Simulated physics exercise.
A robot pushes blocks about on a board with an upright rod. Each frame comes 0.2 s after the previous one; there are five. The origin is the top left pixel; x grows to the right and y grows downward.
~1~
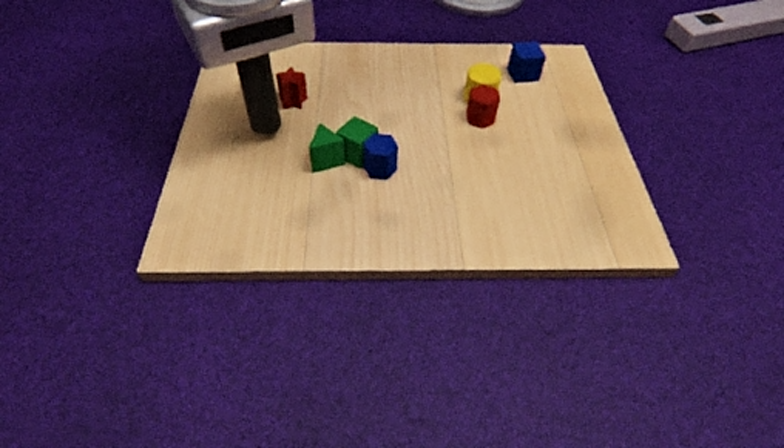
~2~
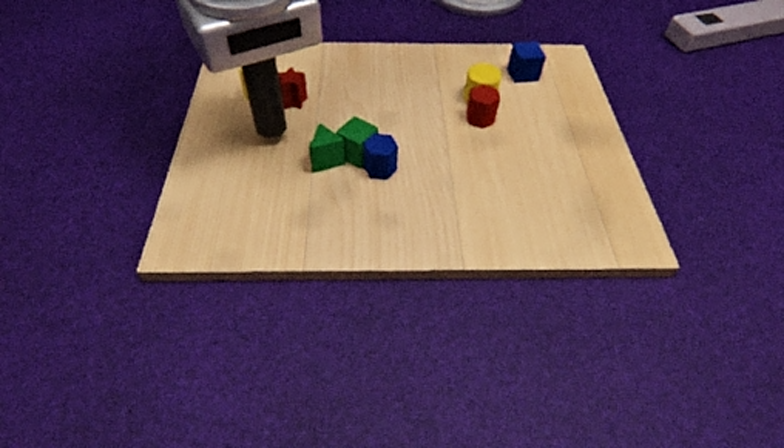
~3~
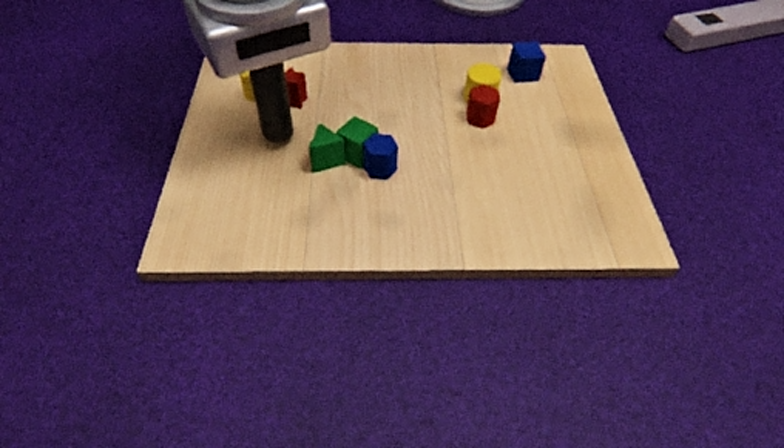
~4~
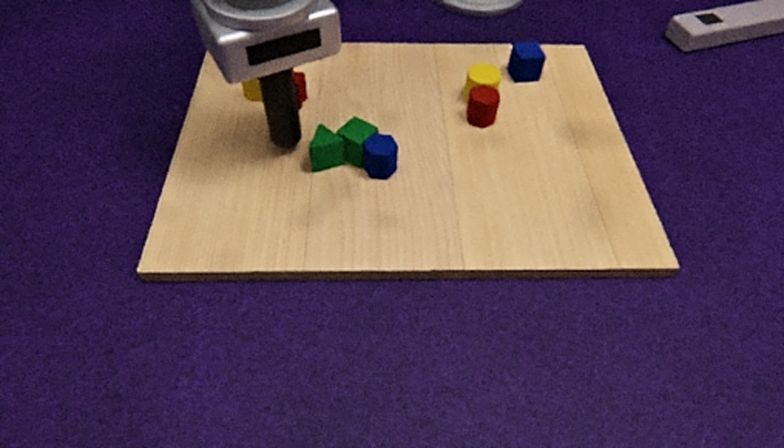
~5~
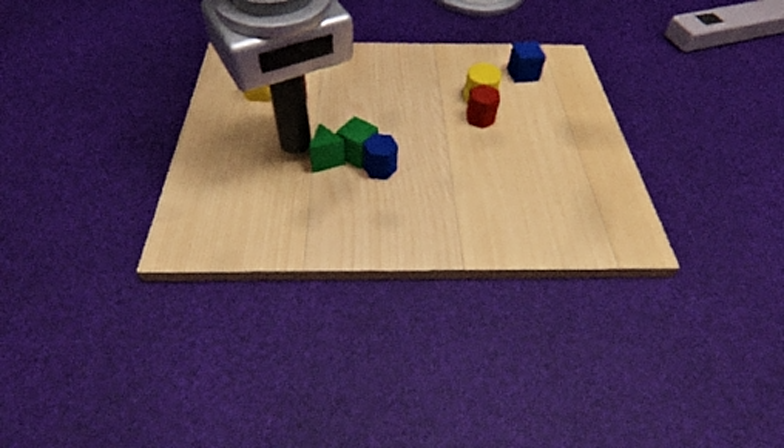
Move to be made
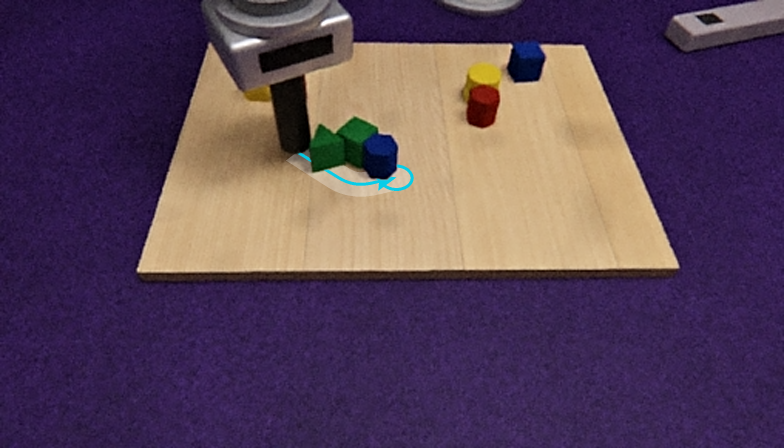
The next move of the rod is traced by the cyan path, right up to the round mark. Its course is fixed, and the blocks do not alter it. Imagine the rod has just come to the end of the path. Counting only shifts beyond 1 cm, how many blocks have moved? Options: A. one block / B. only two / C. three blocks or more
That would be B.
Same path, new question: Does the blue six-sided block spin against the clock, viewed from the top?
Yes, that is how it ends up.
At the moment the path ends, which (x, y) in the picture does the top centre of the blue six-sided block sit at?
The top centre is at (411, 132).
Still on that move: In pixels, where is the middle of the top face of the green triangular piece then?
I'd say the green triangular piece ends with its top centre at (421, 165).
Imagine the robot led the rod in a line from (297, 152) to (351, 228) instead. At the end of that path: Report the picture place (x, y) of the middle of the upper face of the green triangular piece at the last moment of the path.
Answer: (346, 151).
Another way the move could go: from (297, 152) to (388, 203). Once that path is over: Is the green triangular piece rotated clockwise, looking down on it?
No - that is not the case.
The line goes from (297, 152) via (325, 170) and (358, 184), ending at (396, 177).
On the path given first. One third of the way, rod (325, 162); green triangular piece (351, 150).
Two thirds of the way, rod (359, 176); green triangular piece (387, 165); blue six-sided block (390, 143), turned 35° anticlockwise.
At the end, rod (396, 169); green triangular piece (421, 165), turned 30° clockwise; green four-sided block unmoved; blue six-sided block (411, 132), turned 85° anticlockwise.
